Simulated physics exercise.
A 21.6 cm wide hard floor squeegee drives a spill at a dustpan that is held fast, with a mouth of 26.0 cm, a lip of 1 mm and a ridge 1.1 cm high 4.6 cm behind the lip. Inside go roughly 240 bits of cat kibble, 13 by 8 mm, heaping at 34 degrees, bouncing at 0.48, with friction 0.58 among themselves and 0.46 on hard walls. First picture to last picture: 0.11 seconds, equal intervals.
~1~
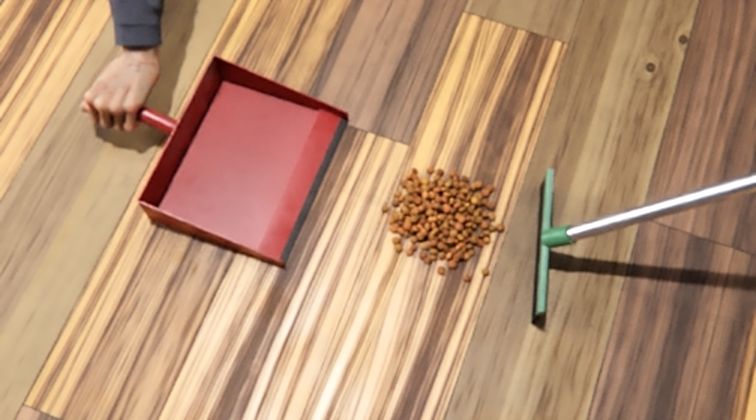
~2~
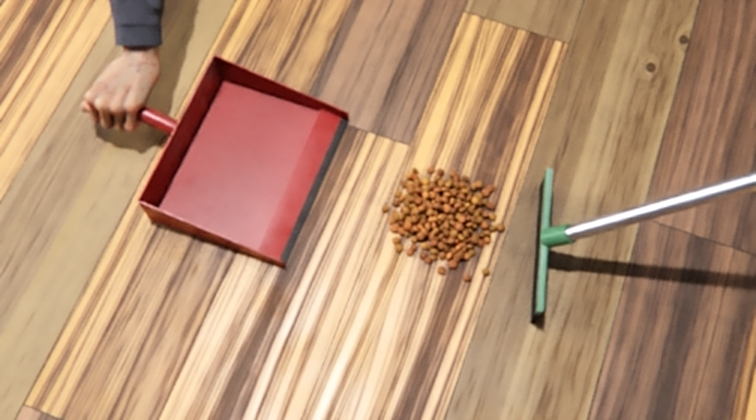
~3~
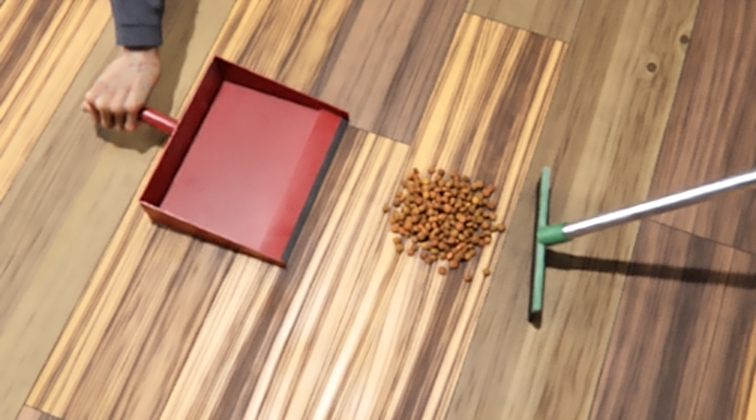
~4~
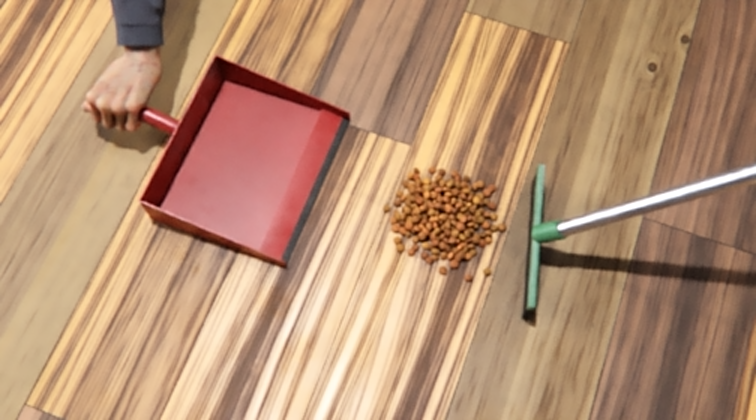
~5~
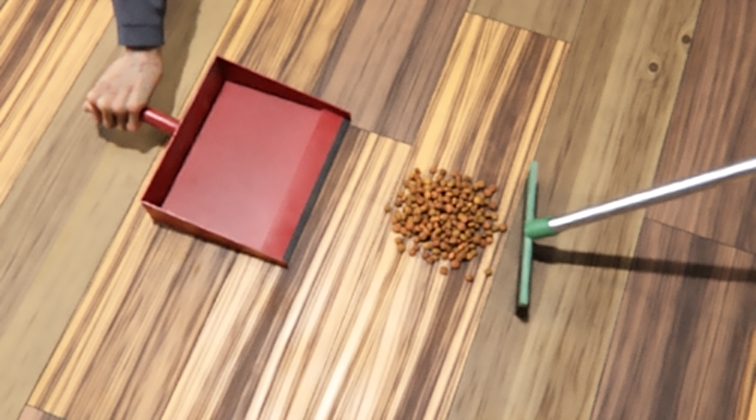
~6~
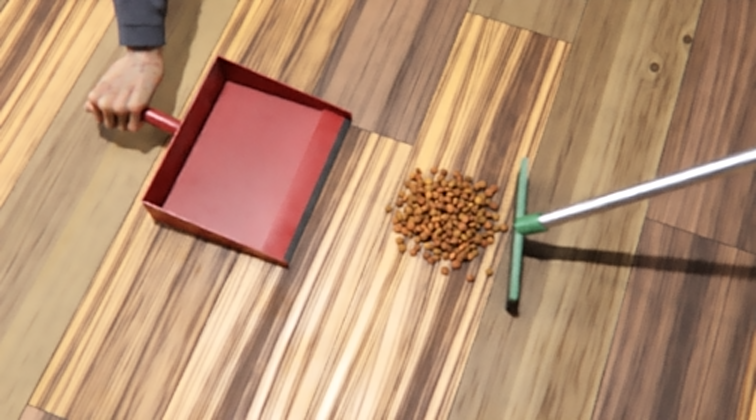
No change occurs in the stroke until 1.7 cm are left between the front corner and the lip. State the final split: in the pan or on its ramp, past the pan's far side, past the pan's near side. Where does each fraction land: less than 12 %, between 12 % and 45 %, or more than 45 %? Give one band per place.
Pan: It will be a moderate share; far side: It will be a small share; near side: It will be a small share.
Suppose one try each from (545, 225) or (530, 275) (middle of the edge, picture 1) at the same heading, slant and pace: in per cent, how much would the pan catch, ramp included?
Roughly 20 % and 40 %.
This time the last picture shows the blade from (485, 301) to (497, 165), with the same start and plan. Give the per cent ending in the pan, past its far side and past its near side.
Pan: 75, far side: 0, near side: 5.
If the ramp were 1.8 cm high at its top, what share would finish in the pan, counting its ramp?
About 25 %.
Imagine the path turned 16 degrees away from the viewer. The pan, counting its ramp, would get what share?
Around 10 %.
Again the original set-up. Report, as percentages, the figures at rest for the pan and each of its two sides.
The pan holds 30 per cent at the end, the far side 0 per cent and the near side 0 per cent.
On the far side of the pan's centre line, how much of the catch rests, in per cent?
Roughly 70 per cent.
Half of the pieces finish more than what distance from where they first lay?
About 18 cm.
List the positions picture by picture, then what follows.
In the first picture, blade from (540, 312) to (549, 175), moved 0.0 cm, 0 of the pieces shifted so far; middle of the pieces at (443, 216); pan at (240, 164).
In the second picture, blade from (539, 311) to (548, 174), moved 0.2 cm, 0 of the pieces shifted so far; middle of the pieces at (443, 216).
In the third picture, blade from (536, 309) to (545, 173), moved 0.7 cm, 0 of the pieces shifted so far; middle of the pieces at (444, 216).
In the fourth picture, blade from (531, 307) to (540, 170), moved 1.6 cm, 0 of the pieces shifted so far; middle of the pieces at (445, 216).
In the fifth picture, blade from (523, 303) to (533, 167), moved 2.9 cm, 0 of the pieces shifted so far; middle of the pieces at (445, 216).
In the sixth picture, blade from (513, 298) to (524, 163), moved 4.5 cm, 0 of the pieces shifted so far; middle of the pieces at (446, 216); pan at (244, 164).
Then, 0.18 s after the last picture, middle of the blade 16 cm from the lip; 0 % over the lip, far side 0 %, near side 0 %.
Then, 0.29 s after the last picture, middle of the blade 8 cm from the lip; 0 % over the lip, far side 0 %, near side 0 %.
Then, 0.54 s after the last picture, middle of the blade 4 cm from the lip; 30 % over the lip, far side 0 %, near side 0 %.
In the end, pan 30 %, far side 0 %, near side 0 %, in front of the lip or behind the blade 70 %.
